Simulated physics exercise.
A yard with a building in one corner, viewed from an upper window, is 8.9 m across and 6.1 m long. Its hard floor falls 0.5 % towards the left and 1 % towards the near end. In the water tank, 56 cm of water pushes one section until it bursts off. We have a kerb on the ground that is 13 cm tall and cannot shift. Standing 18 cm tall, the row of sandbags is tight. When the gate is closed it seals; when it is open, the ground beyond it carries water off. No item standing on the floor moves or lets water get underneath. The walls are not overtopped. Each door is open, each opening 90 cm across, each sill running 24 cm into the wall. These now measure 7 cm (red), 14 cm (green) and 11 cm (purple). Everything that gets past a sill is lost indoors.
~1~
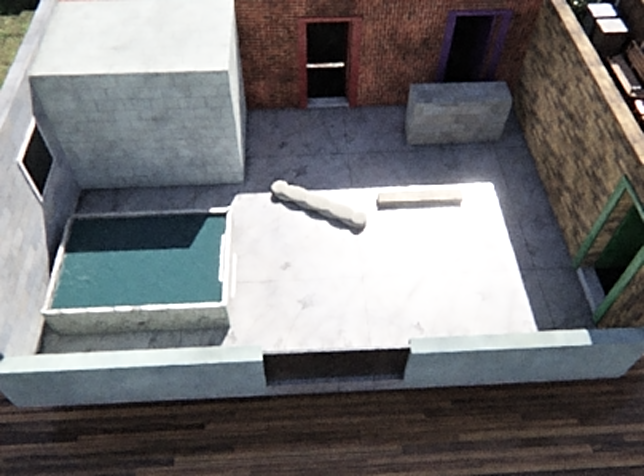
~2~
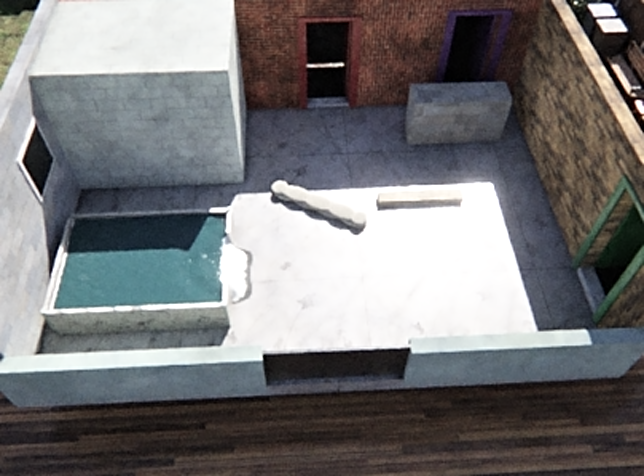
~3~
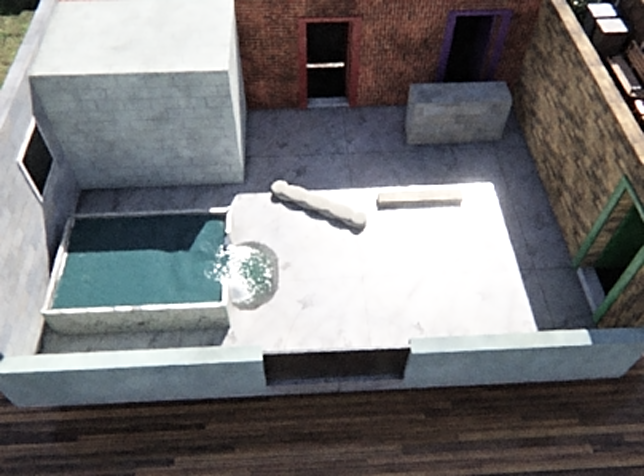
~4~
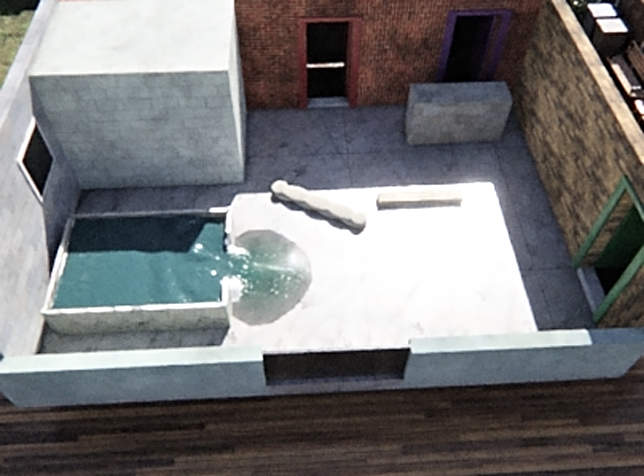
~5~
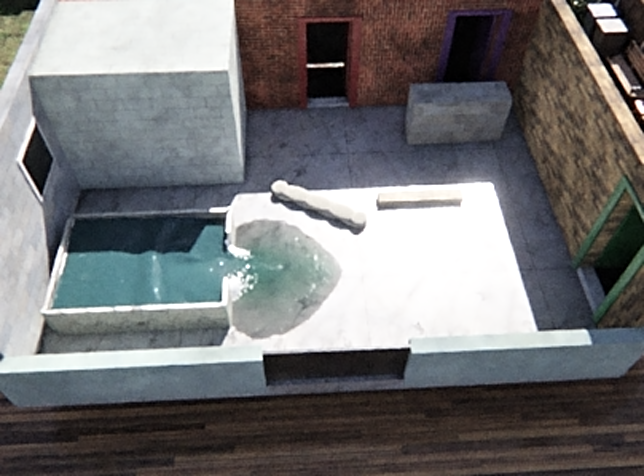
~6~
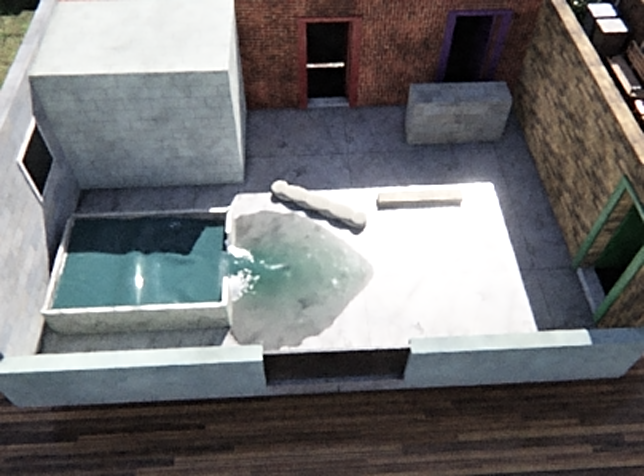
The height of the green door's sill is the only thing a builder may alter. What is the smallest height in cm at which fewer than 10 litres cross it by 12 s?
About 19 cm.
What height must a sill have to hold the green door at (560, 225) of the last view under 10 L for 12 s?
Close to 10.5 cm at the least.
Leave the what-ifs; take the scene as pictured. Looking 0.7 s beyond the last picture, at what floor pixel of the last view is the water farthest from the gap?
(480, 273).
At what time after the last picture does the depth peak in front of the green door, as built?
Peak: Close to 3.0 s.
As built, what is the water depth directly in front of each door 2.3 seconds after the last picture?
Red door 0 cm, green door 14 cm, purple door 0 cm.
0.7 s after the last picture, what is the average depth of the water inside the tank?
On average, around 45 cm.
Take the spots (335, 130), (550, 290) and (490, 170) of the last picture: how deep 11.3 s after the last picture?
Depths of roughly 3 cm, 8 cm and 6 cm, in that order.
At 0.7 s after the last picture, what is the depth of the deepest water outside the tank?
I'd put it near 32 cm.
Then, 0.7 s after the last picture water covers 25 % of the floor, deepest (32 cm) near (239, 275); it has not reached the green door.
Then, 2.3 s after the last picture water covers 45 % of the floor, deepest (24 cm) near (605, 354); 14 cm at the green door, 0 litres in over its 14 cm sill.
Then, 11.3 s after the last picture water covers 95 % of the floor, deepest (10 cm) near (445, 362); 7 cm at the green door, 45 litres in over its 14 cm sill.
At the green door as built, the water peaked near 23 cm, 3.1 s after the last picture.
Run again over the same 12 s with other heights there, 17 litres in over 17.5 cm, 1 litre over 23.5 cm. The limit of 10 litres is kept from about 19 cm up.
